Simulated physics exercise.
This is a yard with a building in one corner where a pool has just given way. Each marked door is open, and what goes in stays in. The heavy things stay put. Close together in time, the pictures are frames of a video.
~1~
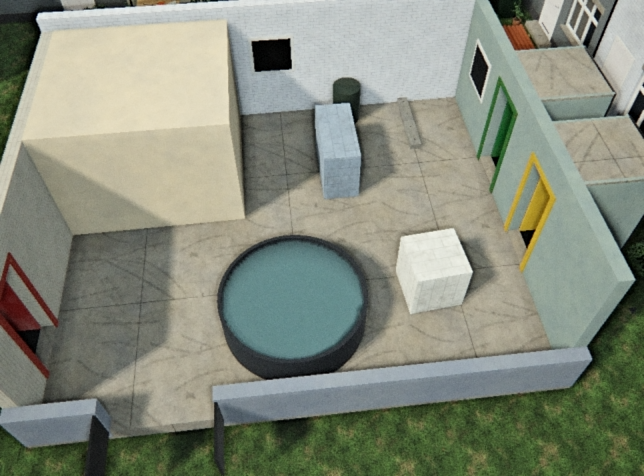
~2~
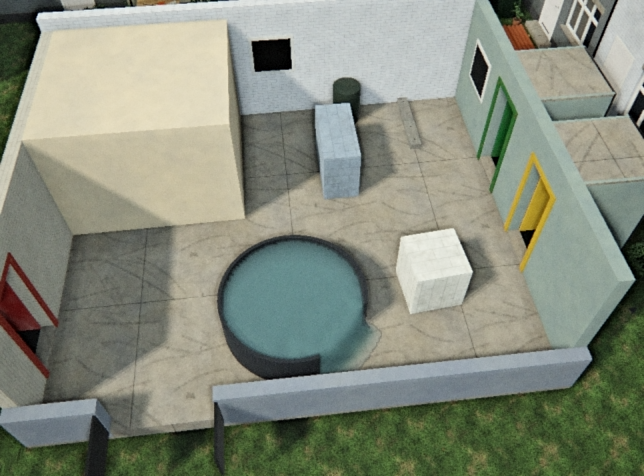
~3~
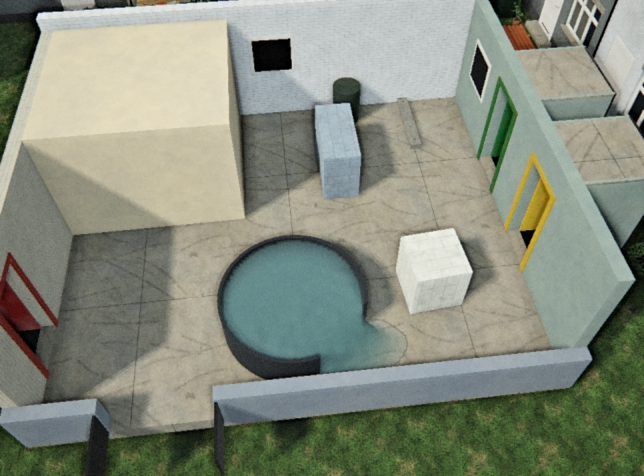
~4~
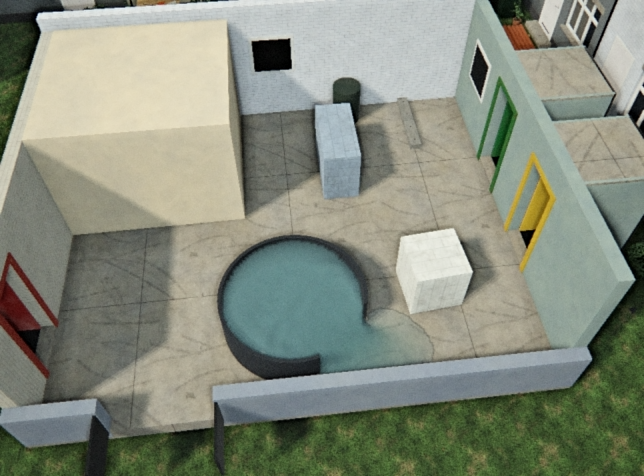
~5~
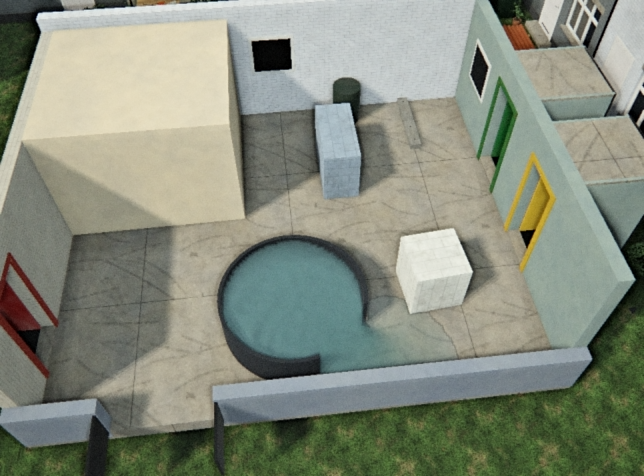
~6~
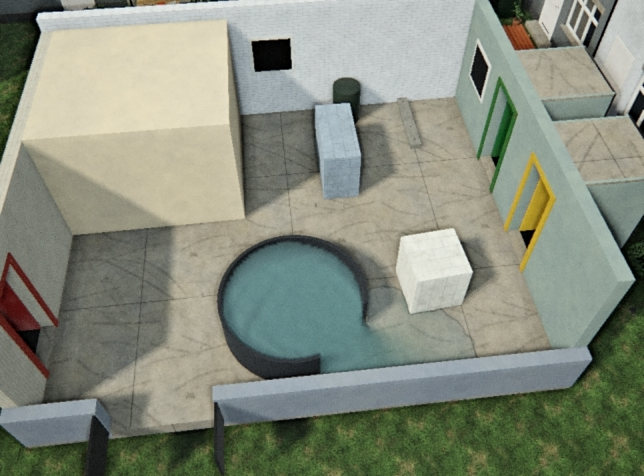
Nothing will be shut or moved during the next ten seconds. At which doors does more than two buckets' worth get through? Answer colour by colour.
The red door lets through two buckets or less; the yellow door lets through more than two buckets; the green door lets through two buckets or less.
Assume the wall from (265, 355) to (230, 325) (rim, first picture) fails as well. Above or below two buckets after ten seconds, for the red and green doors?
Well, the red door breaks the limit and the green door doesn't reach it.
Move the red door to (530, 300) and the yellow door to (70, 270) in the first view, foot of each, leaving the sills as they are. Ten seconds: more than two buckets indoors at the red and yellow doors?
Note: Red lets too much through; yellow lets in too little.
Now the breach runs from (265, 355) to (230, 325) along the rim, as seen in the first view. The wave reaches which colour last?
I'd say the green one.
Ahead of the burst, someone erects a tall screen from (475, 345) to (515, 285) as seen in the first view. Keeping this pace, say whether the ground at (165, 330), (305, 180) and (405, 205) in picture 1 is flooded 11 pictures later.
Reading the points as listed, I get left untouched, then left untouched, then left untouched.
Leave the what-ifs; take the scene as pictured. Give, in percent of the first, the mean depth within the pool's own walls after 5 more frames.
My best guess is about 70 per cent.
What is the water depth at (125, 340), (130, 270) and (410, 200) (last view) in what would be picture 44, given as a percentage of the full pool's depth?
Respectively near 2, 2 and 4 per cent.
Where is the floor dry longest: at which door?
It would be the red-painted one.
A moment on, water covers 15 % of the floor; the red door not reached, the yellow door not reached, the green door not reached.
Next, water covers 25 % of the floor; the red door not reached, the yellow door wet at the sill, nothing in, the green door not reached.
Then, water covers 50 % of the floor; the red door under two buckets in, the yellow door over two buckets in, the green door wet at the sill, nothing in.
Later, water covers 70 % of the floor; the red door under two buckets in, the yellow door over two buckets in, the green door wet at the sill, nothing in.
In the end, water covers 90 % of the floor; the red door under two buckets in, the yellow door over two buckets in, the green door wet at the sill, nothing in.
